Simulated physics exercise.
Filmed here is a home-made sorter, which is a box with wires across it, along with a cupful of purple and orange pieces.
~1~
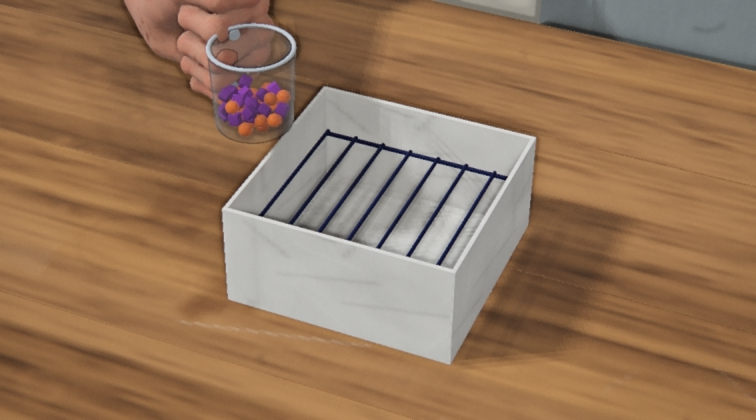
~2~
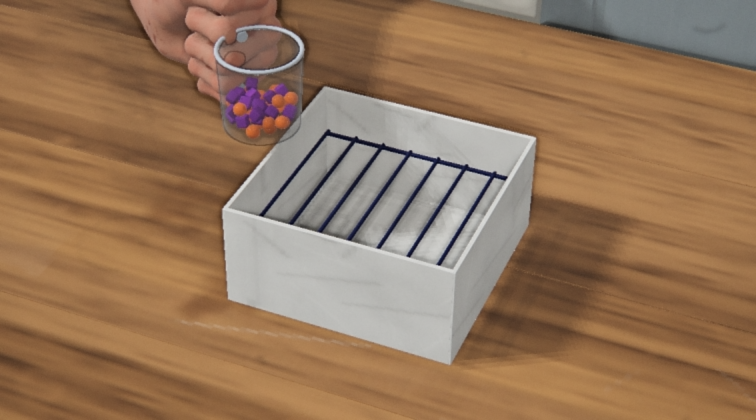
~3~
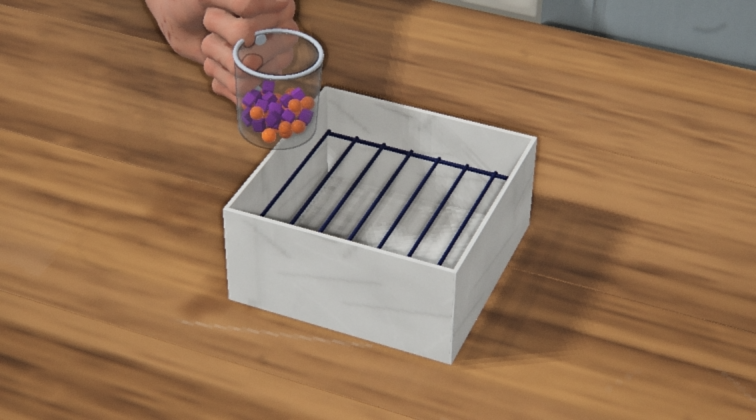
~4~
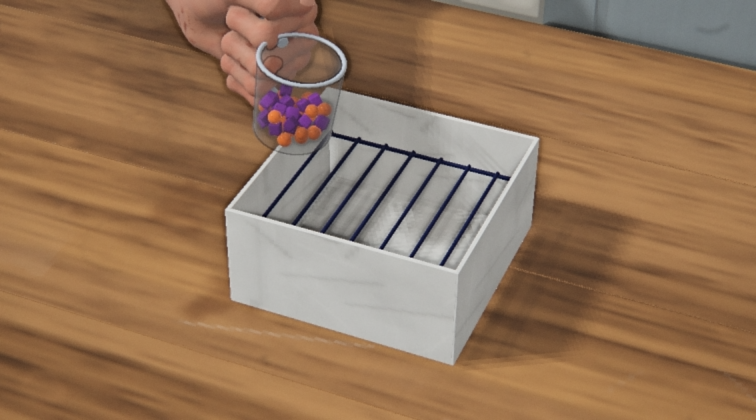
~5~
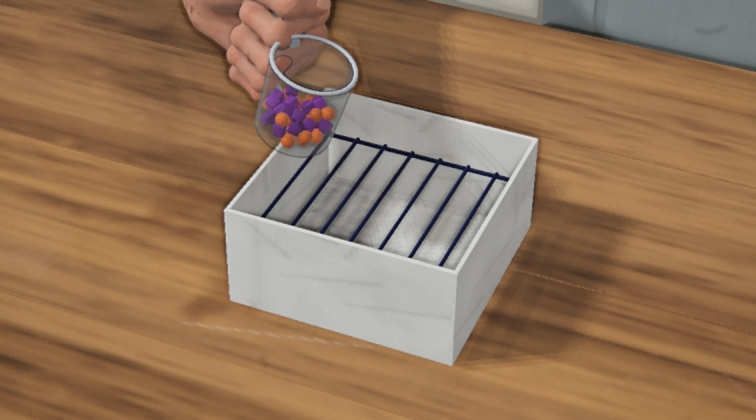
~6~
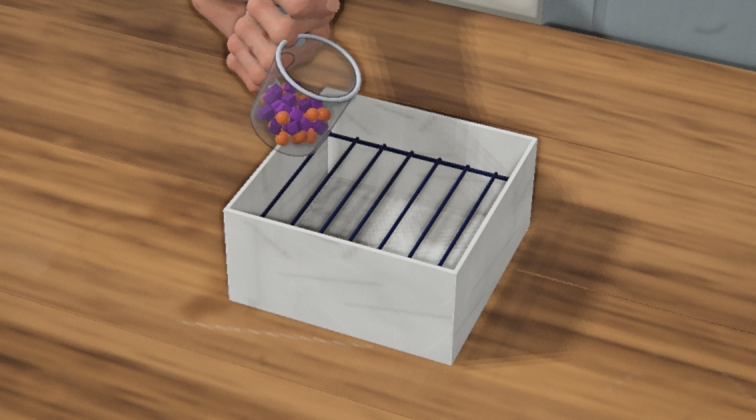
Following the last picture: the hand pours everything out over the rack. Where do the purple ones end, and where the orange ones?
Purple: Gone through; orange: Gone through.
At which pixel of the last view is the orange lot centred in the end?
Settled position: Approx. (362, 241).
Then, 0.43 s after the last picture, purple ones, all in the cup; orange ones, all in the cup.
Then, 0.80 s after the last picture, purple ones, nearly all in the cup, a small part on or over the wires; orange ones, all in the cup.
Then, 1.12 s after the last picture, purple ones, a small part on or over the wires, nearly all under the rack; orange ones, a small part on or over the wires, most under the rack.
By the end, purple ones, all under the rack; orange ones, all under the rack.
